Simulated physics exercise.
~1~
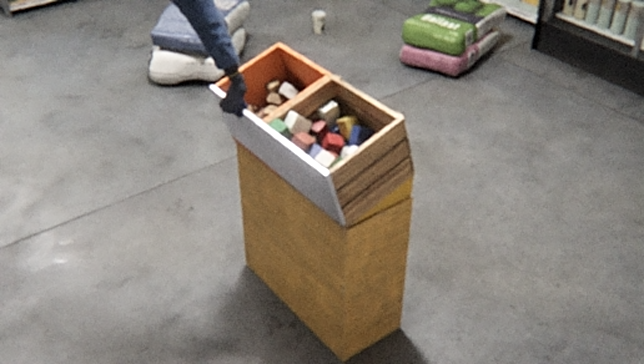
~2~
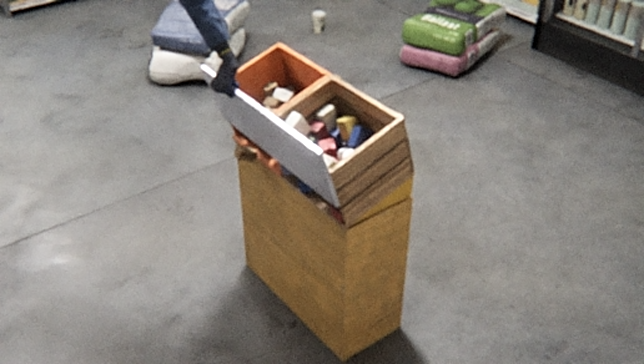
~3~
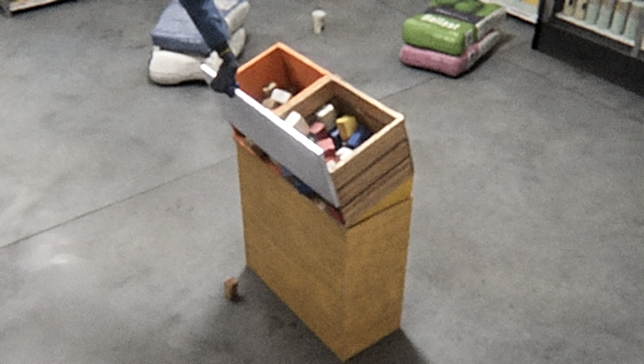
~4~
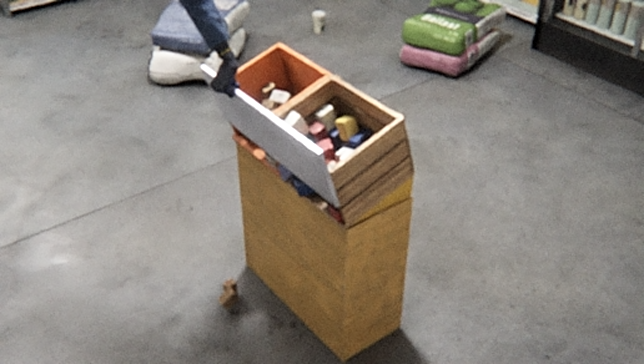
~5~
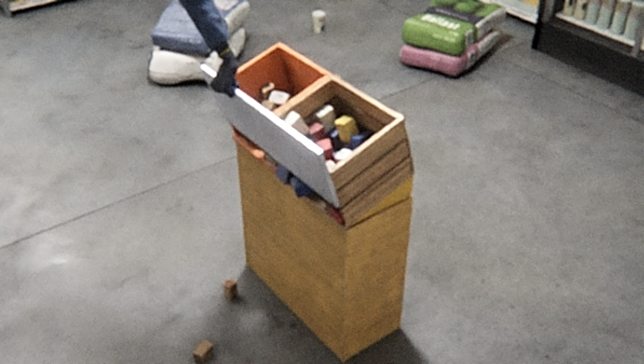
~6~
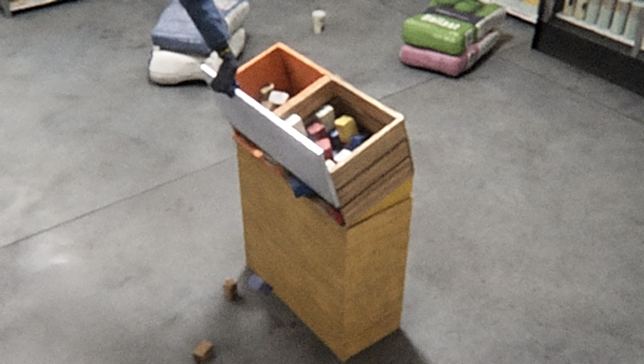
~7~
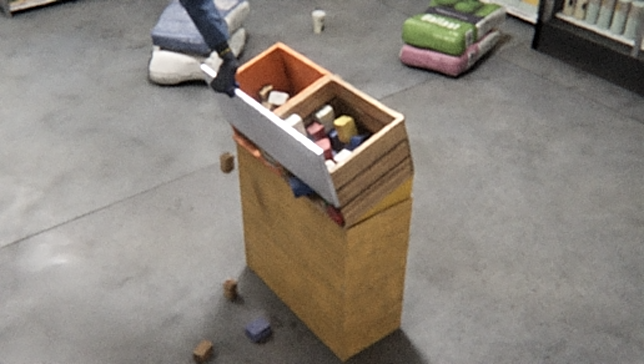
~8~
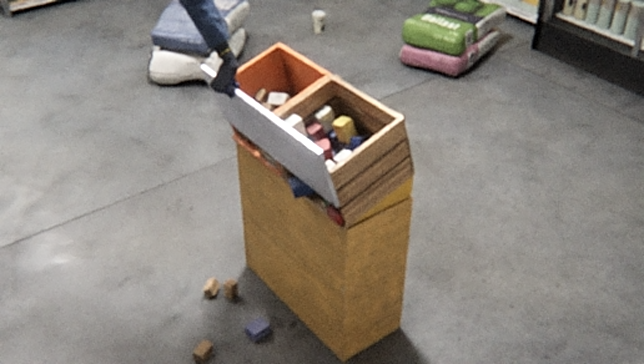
At the start, a gloved hand rests on the pale gate across two tilted bins, one orange and one wooden, filled with small blocks on a tall yellowish stand. The hand lifts the gate a little, and pieces slide under it and bunch along the lower edge. A brown block drops to the floor at the left, then another lands and settles nearer the viewer. Next a blue block falls beside the stand, followed by one more brown piece. Finally, four blocks lie still on the floor while the rest stay up in and around the bins, the hand still holding the gate.
